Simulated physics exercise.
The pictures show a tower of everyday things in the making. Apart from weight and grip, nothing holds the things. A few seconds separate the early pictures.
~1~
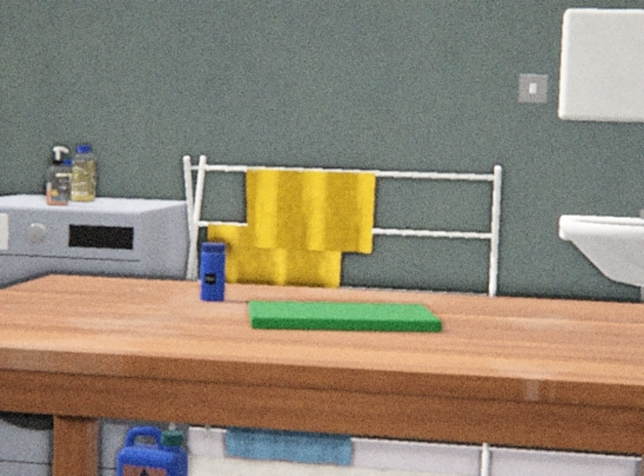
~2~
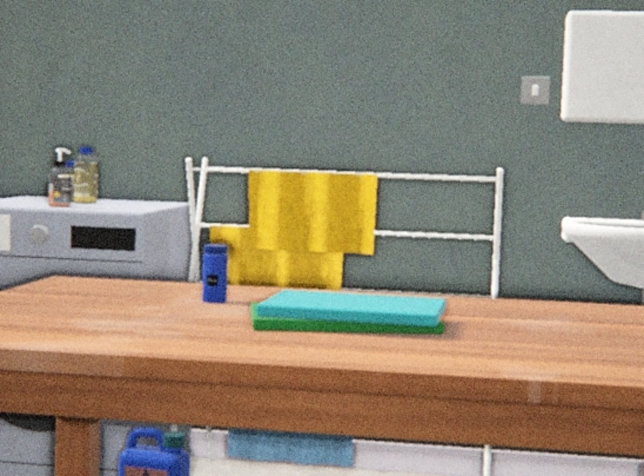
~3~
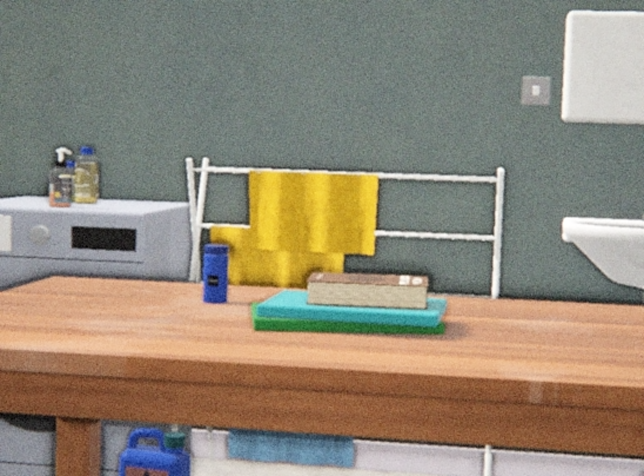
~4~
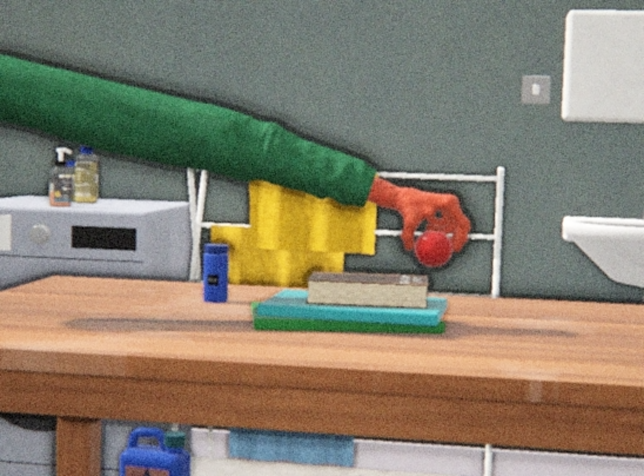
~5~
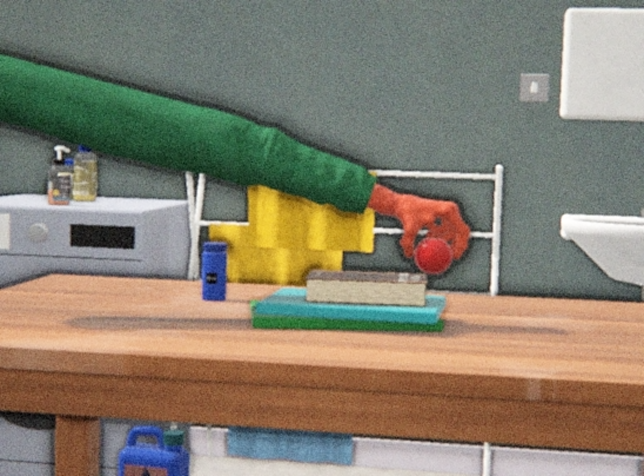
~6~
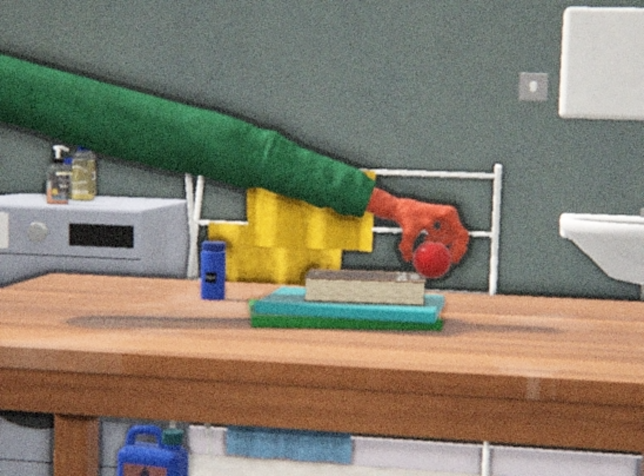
Utility room table, teal and brown blocks appearing in turn on a green slab, a green-sleeved arm slightly lowering a red tomato.
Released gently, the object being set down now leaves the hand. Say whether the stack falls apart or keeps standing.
The stack falls apart.
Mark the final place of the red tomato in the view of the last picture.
Roughly pixel (476, 310) in the last picture.
Then, 0.30 s after the last picture, red tomato rolled a little near (444, 272).
Then, 0.40 s after the last picture, red tomato now fallen.
Then, 0.50 s after the last picture, things are still on the move.
At rest, fallen, red tomato; the other 4 in place. Seen from the same camera at the end, red tomato near (476, 310). The pile loses its balance.
